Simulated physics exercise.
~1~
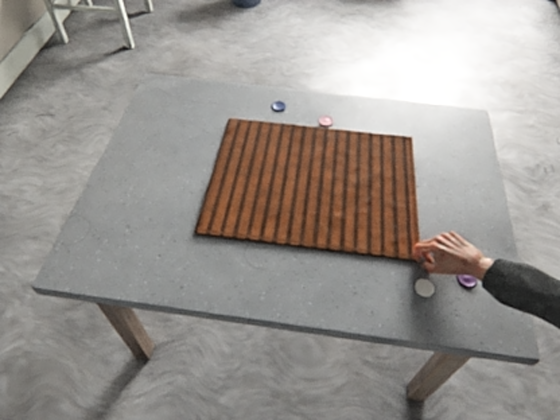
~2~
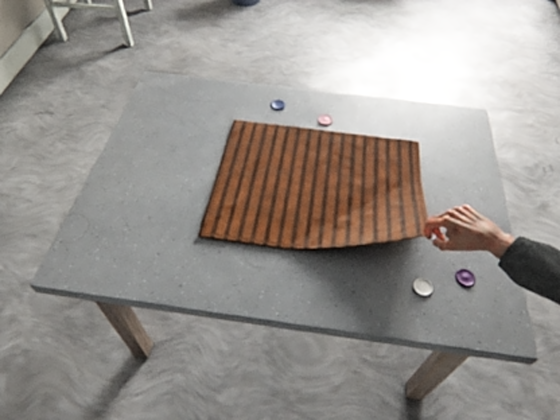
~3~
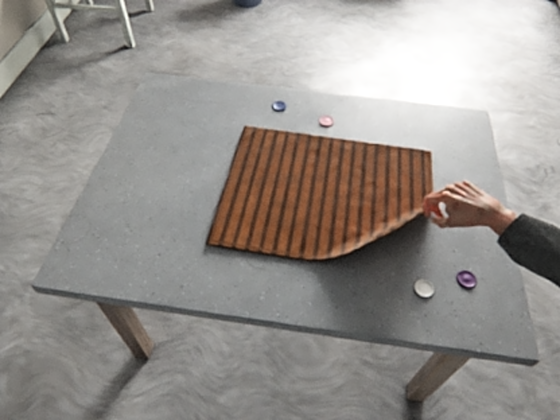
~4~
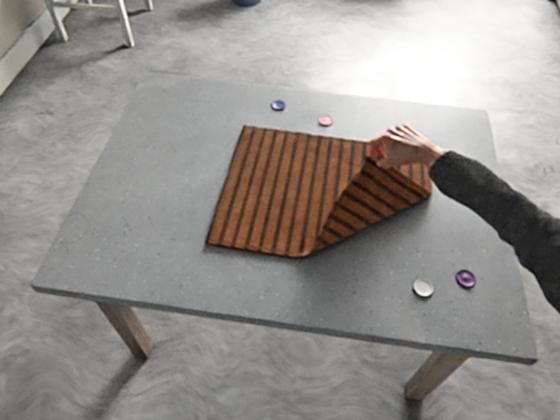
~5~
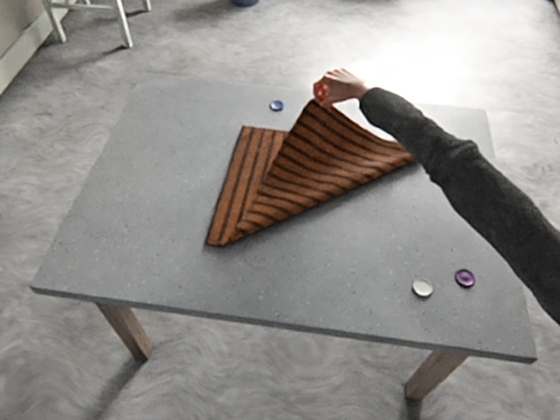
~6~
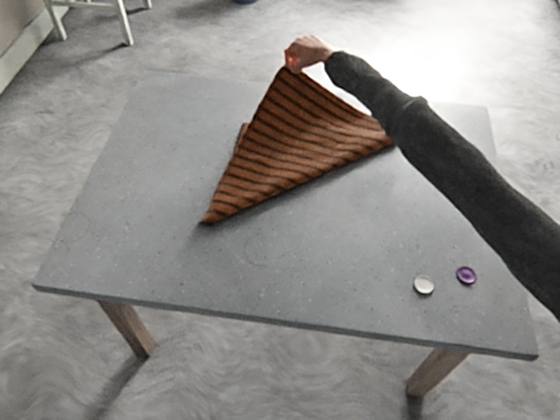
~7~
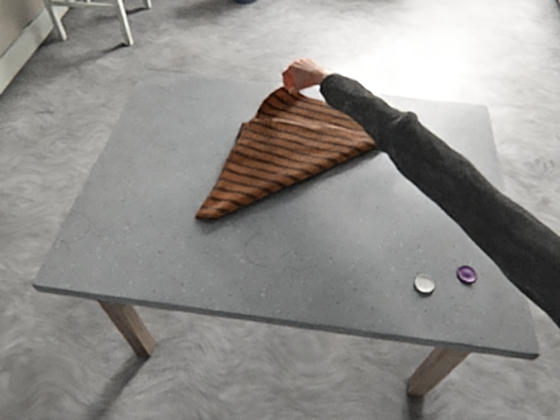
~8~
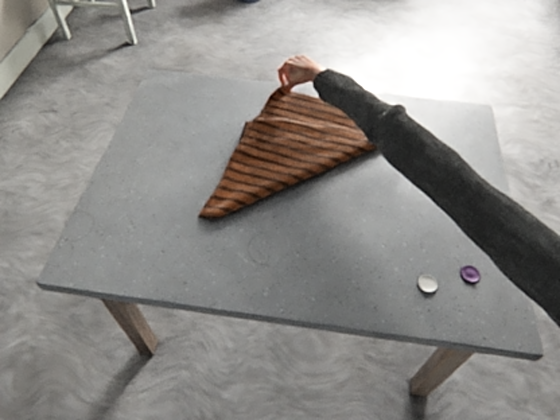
The video shows a hand lifting the near right corner of a striped brown cloth on a grey table and folding it up and left toward the far edge, covering two small discs, while a white and a purple disc stay visible and the hand remains at the cloth.
